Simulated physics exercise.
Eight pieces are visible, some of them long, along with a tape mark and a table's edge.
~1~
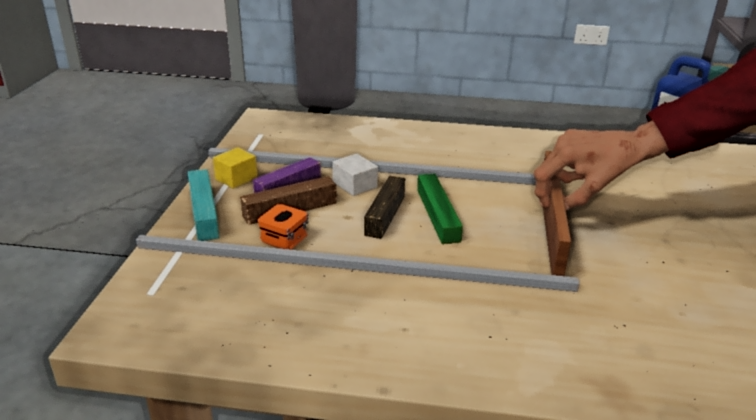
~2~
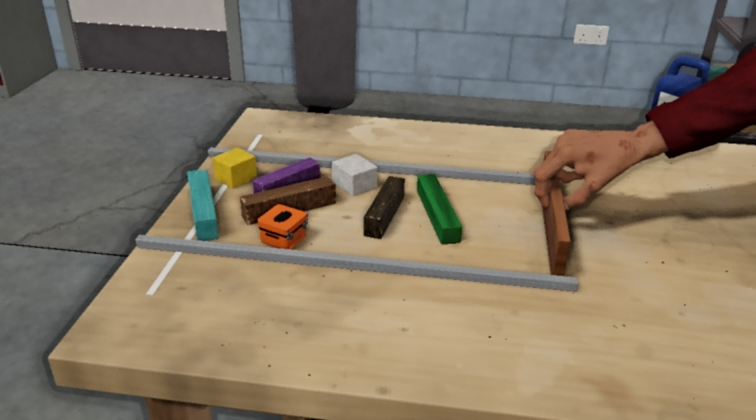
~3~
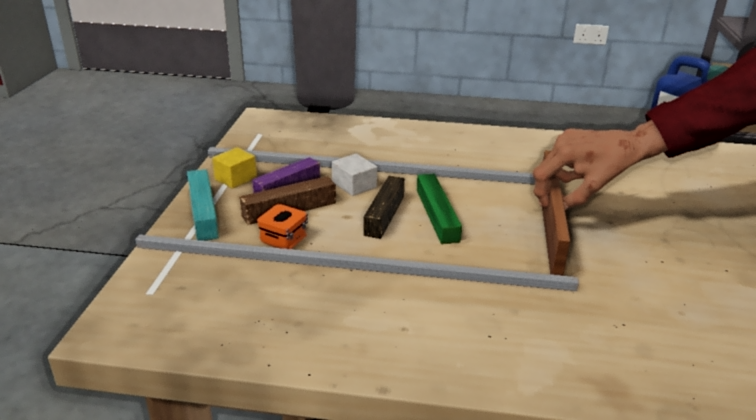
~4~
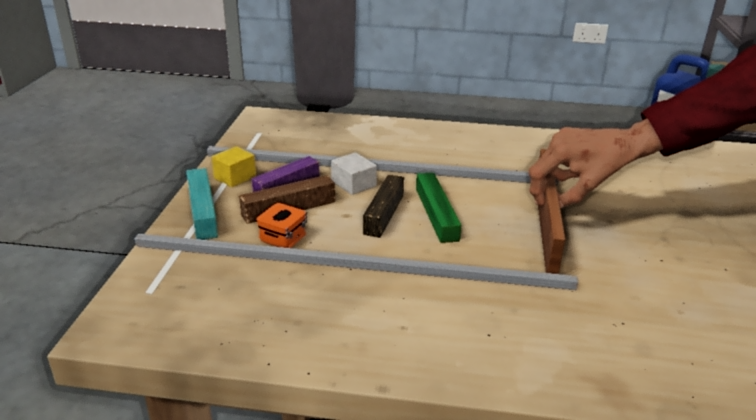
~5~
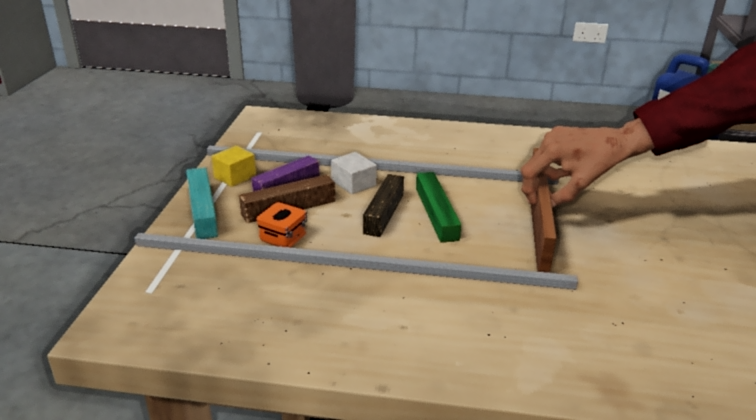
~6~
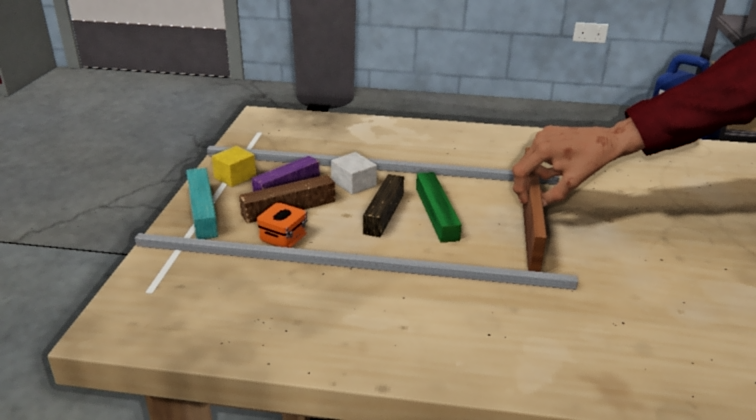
Hand sliding an upright reddish-brown board slightly left between two grey rails on a wooden table, scattered coloured blocks lying still.
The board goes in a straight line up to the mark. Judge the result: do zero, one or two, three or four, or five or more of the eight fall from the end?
Three or four of them fall from the end.
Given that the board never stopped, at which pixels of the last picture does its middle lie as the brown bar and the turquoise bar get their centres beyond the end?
The middle is at (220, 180) when it's the brown bar, and at (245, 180) when it's the turquoise bar.
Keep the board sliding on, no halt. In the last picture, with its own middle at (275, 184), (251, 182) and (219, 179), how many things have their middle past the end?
Place by place: 0, 1 and 4.
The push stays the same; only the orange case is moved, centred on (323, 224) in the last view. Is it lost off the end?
Placed there, it does not drop.
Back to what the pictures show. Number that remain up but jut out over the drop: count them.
The overhang total is 1.
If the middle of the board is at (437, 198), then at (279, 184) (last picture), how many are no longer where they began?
Note: First position 1; second position 8.
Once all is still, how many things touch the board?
It touches 2.
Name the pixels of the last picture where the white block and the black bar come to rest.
About (204, 155), and about (187, 186).
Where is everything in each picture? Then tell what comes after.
In the first frame, turquoise bar (203, 204); yellow block (236, 168); purple bar (288, 179); board (554, 210); tape (216, 199).
In the second frame, yellow block (235, 168); brown bar (289, 200).
In the third frame, purple bar (287, 178); black bar (385, 206).
In the fourth frame, turquoise bar (202, 202); green stick (437, 206).
In the fifth frame, yellow block (234, 166); orange case (282, 227).
In the sixth frame, turquoise bar (202, 202); yellow block (234, 166); purple bar (287, 177); board (532, 206); tape (215, 197).
A little later, none off yet; turquoise bar at rest near (202, 202); yellow block at rest near (234, 166); purple bar at rest near (287, 177).
Next, none off yet; turquoise bar at rest near (202, 202); yellow block at rest near (234, 166); purple bar moving near (278, 176).
Later still, none off yet; turquoise bar shifted a little near (180, 203); yellow block shifted about its own width near (193, 162); purple bar shifted about its own width near (216, 166).
When it is over, the number that fall off is three or four; down, brown bar, purple bar, yellow block and turquoise bar.
